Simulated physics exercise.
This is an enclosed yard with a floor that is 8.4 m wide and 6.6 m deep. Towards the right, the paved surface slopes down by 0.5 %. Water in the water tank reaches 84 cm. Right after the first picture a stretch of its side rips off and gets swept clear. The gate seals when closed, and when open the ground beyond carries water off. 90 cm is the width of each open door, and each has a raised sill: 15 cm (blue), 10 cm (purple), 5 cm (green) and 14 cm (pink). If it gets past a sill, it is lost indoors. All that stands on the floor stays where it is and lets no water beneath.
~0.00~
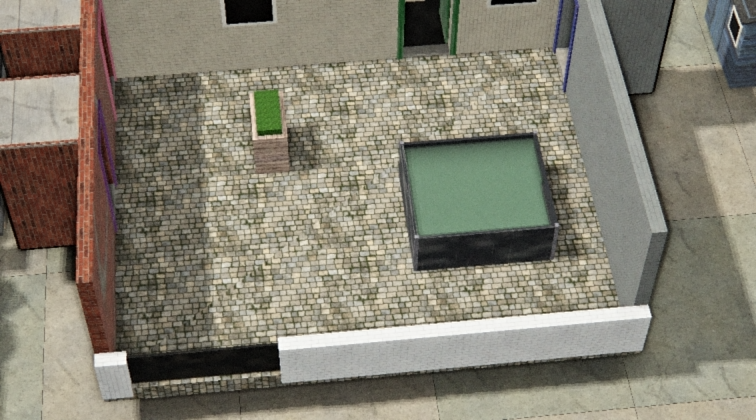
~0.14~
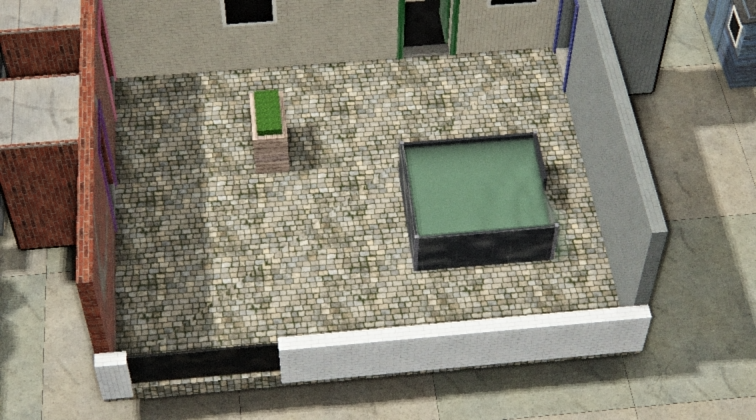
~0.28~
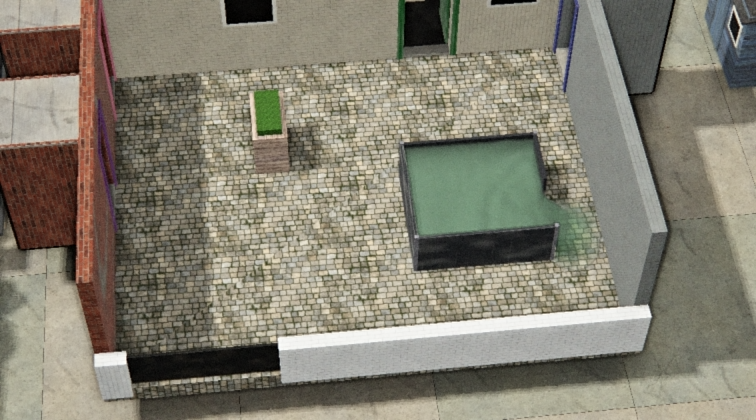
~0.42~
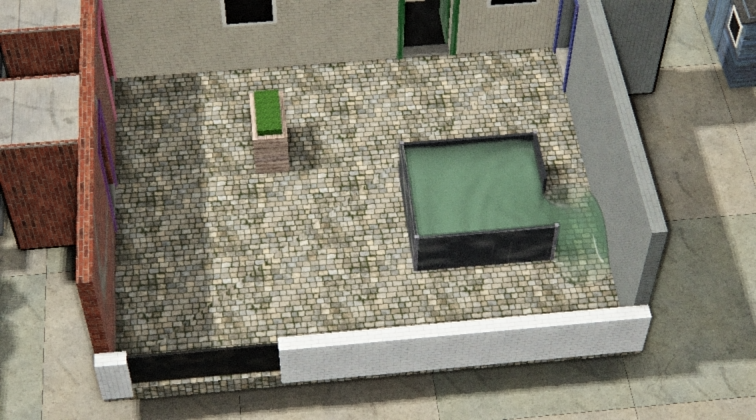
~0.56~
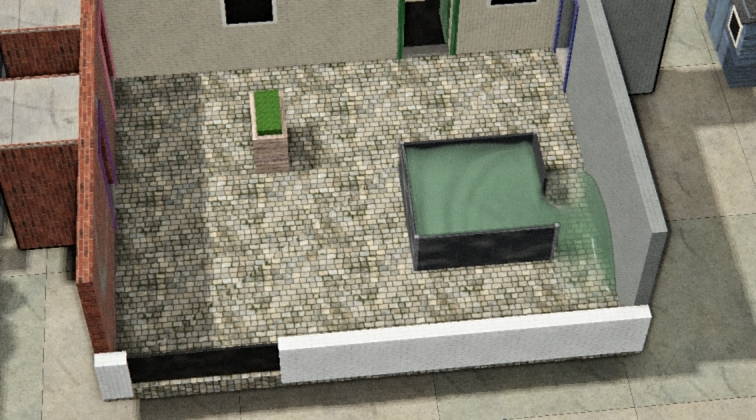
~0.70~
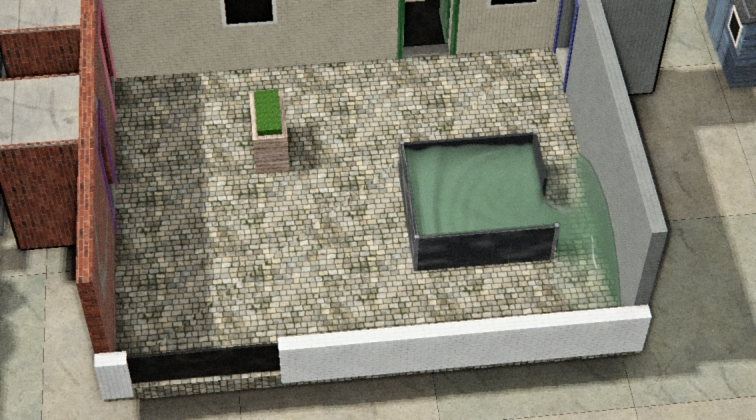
In a walled paved yard, green water pours from a tank's right side and spreads along the grey wall.
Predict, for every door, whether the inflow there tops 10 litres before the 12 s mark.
Prediction: At the blue door it tops 10 litres; at the purple door it falls short of 10 litres; at the green door it tops 10 litres; at the pink door it falls short of 10 litres.
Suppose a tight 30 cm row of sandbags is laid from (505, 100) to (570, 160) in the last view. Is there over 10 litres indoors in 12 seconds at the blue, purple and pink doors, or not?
So blue comes out low enough, purple comes out low enough and pink comes out low enough.
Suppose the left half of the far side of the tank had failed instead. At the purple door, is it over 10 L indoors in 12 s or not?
Measured against that limit, the purple door stays within it.
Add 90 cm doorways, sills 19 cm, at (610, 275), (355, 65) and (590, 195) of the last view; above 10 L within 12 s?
In that order: Past it, not over, past it.
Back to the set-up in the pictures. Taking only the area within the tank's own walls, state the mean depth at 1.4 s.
It averages close to 60 cm.
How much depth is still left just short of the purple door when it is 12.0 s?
Depth: ~ 6.5 cm.
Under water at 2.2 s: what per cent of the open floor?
Roughly 25 percent.
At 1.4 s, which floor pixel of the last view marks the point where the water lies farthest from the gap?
I'd put it close to (553, 65).
After 1.4 s water covers 15 % of the floor and is deepest (69 cm) near (596, 237); blue door 2 cm at the sill, 0 L in, purple door not reached, green door not reached, pink door not reached.
After 2.2 s water covers 25 % of the floor and is deepest (54 cm) near (618, 323); blue door 6 cm at the sill, 0 L in, purple door not reached, green door not reached, pink door not reached.
After 3.5 s water covers 50 % of the floor and is deepest (40 cm) near (596, 237); blue door 17 cm at the sill, 9 L in, purple door not reached, green door 11 cm at the sill, 16 L in, pink door not reached.
After 7.0 s water covers 95 % of the floor and is deepest (22 cm) near (618, 323); blue door 13 cm at the sill, 31 L in, purple door 7 cm at the sill, 0 L in, green door 8 cm at the sill, 45 L in, pink door 11 cm at the sill, 0 L in.
After 12.0 s water covers 100 % of the floor and is deepest (12 cm) near (620, 332); blue door 8 cm at the sill, 31 L in, purple door 6 cm at the sill, 0 L in, green door 5 cm at the sill, 57 L in, pink door 11 cm at the sill, 1 L in.
